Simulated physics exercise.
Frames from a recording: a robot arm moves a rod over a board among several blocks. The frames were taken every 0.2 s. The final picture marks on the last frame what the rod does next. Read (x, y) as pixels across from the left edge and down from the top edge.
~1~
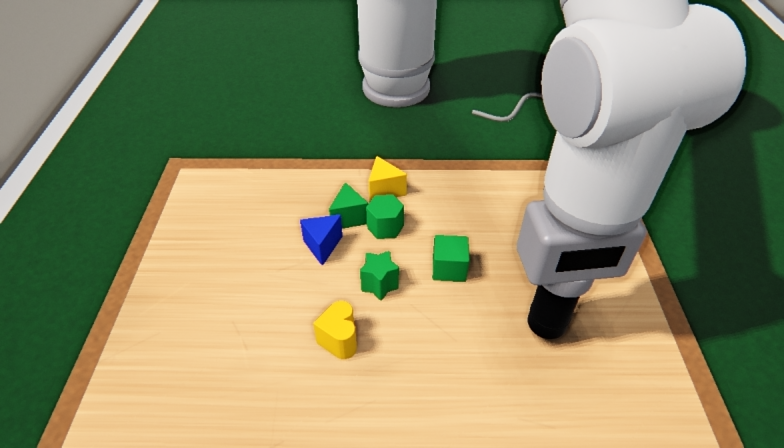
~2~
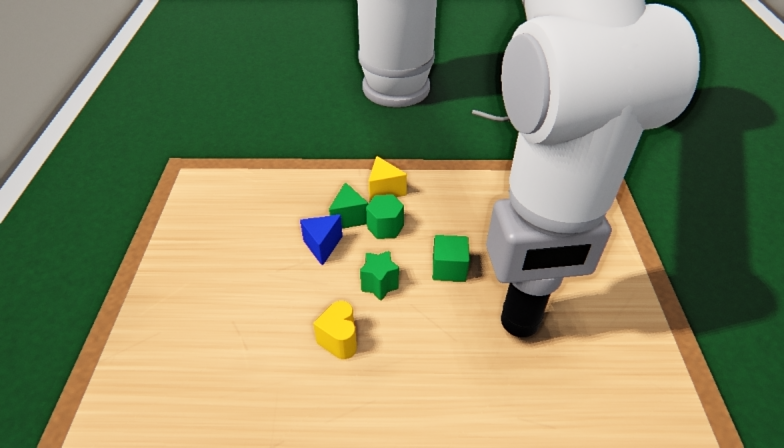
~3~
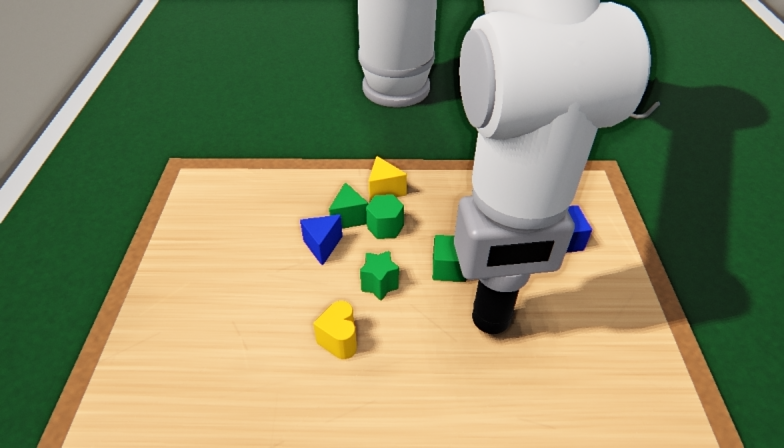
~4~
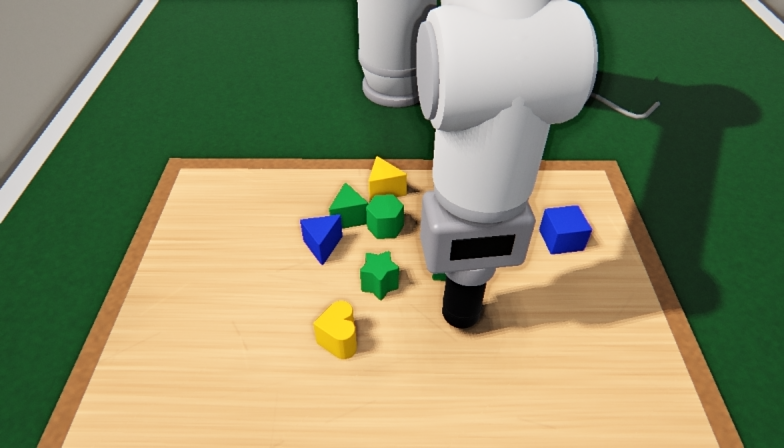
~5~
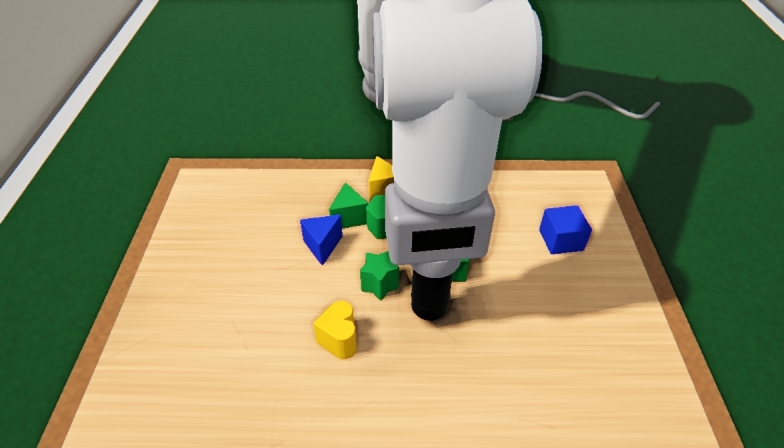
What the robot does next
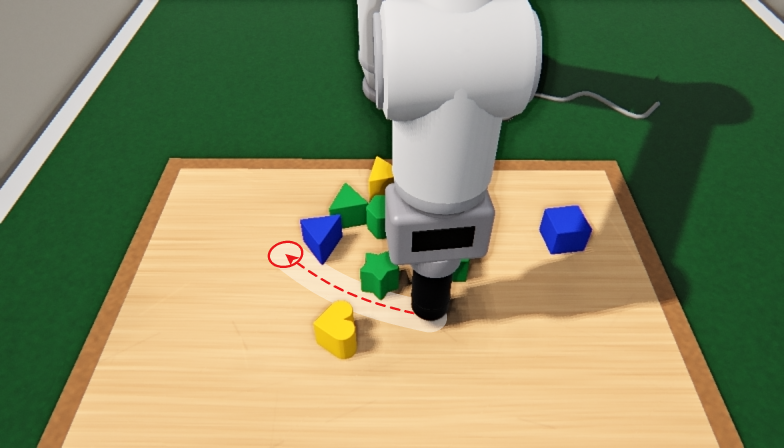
A robot arm moves its black rod left across the board, revealing a blue cube behind it.
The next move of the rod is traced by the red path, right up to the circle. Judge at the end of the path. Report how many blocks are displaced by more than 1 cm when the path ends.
Two of them.
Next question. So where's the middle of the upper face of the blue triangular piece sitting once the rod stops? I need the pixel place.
At roughly (314, 214).
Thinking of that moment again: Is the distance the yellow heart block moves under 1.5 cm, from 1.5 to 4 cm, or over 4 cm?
It will fall in the lowest band, under 1.5 cm.
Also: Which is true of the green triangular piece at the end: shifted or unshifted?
It keeps its position.
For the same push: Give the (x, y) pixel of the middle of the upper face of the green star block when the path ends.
That would be at about pixel (361, 249).
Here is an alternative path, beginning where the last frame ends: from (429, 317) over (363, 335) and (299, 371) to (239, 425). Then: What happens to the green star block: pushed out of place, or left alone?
It is left in place.
Drawn move, from (429, 317) by way of (347, 292) to (286, 254).
The first path, step by step. One third of the way, rod (371, 291); green star block (369, 255), turned 40° clockwise.
Two thirds of the way, rod (321, 269); green star block (361, 249), turned 80° clockwise.
At the end, rod (283, 244); blue triangular piece (314, 214), turned 70° clockwise; yellow heart block still; green triangular piece still; green star block (361, 249), turned 80° clockwise.
